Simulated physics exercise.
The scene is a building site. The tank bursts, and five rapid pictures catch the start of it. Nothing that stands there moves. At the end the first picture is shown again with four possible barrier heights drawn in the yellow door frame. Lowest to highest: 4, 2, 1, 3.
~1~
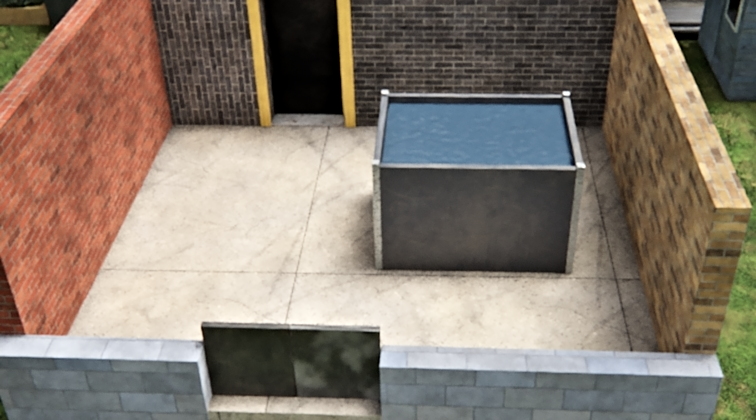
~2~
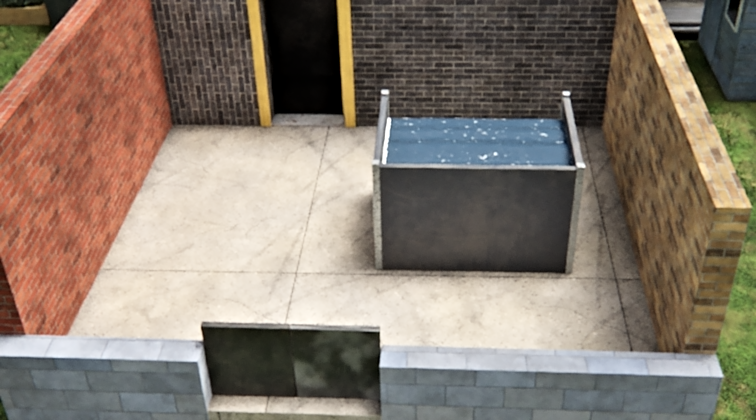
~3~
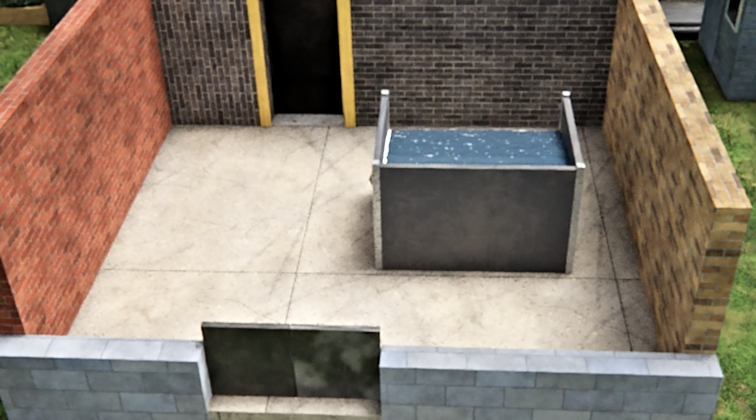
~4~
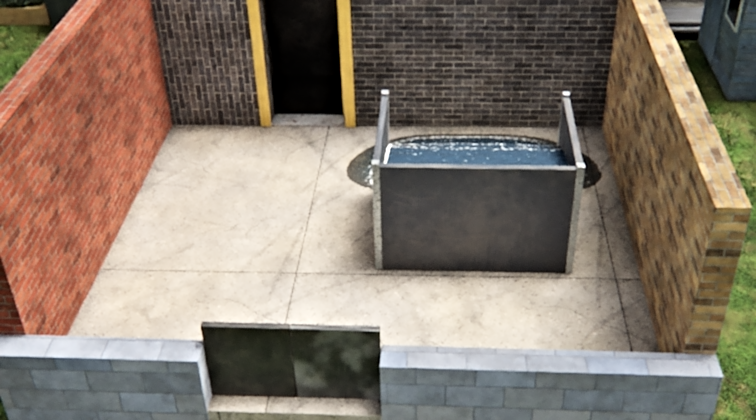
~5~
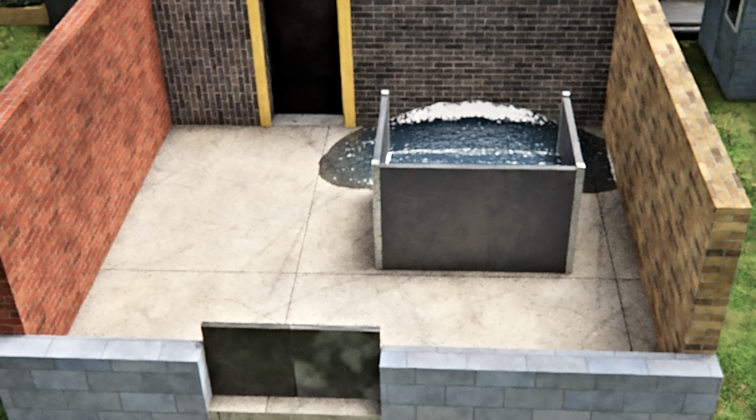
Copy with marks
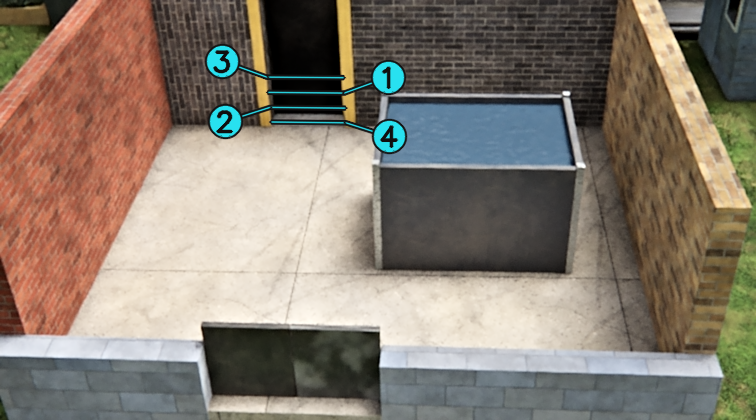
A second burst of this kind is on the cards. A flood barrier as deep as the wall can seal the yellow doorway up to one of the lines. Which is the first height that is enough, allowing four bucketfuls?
2 is the one.
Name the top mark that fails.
4.
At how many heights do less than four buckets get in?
Three of the four.
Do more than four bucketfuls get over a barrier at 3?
No, that is safe.
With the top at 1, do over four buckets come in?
No, that is safe.
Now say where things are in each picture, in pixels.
Water in the tank at rest, its middle at (476, 136); foot of the yellow doorway at (308, 126); shut gate at (292, 338).
Water covers 3 % of the ground, its front hidden from here.
Water covers 6 % of the ground, its front hidden from here.
Water covers 13 % of the ground, its front hidden from here.
Water covers 20 % of the ground and shows as far out as (352, 140).
On the marked copy, 1 at (306, 92); 2 at (307, 107); 3 at (305, 77); 4 at (308, 122); from the bottom up 4, 2, 1, 3.
For mark 1, nothing gets over.
For mark 2, a splash gets over, under a bucket.
For mark 3, nothing gets over.
For mark 4, dozens of bucketfuls pour in.
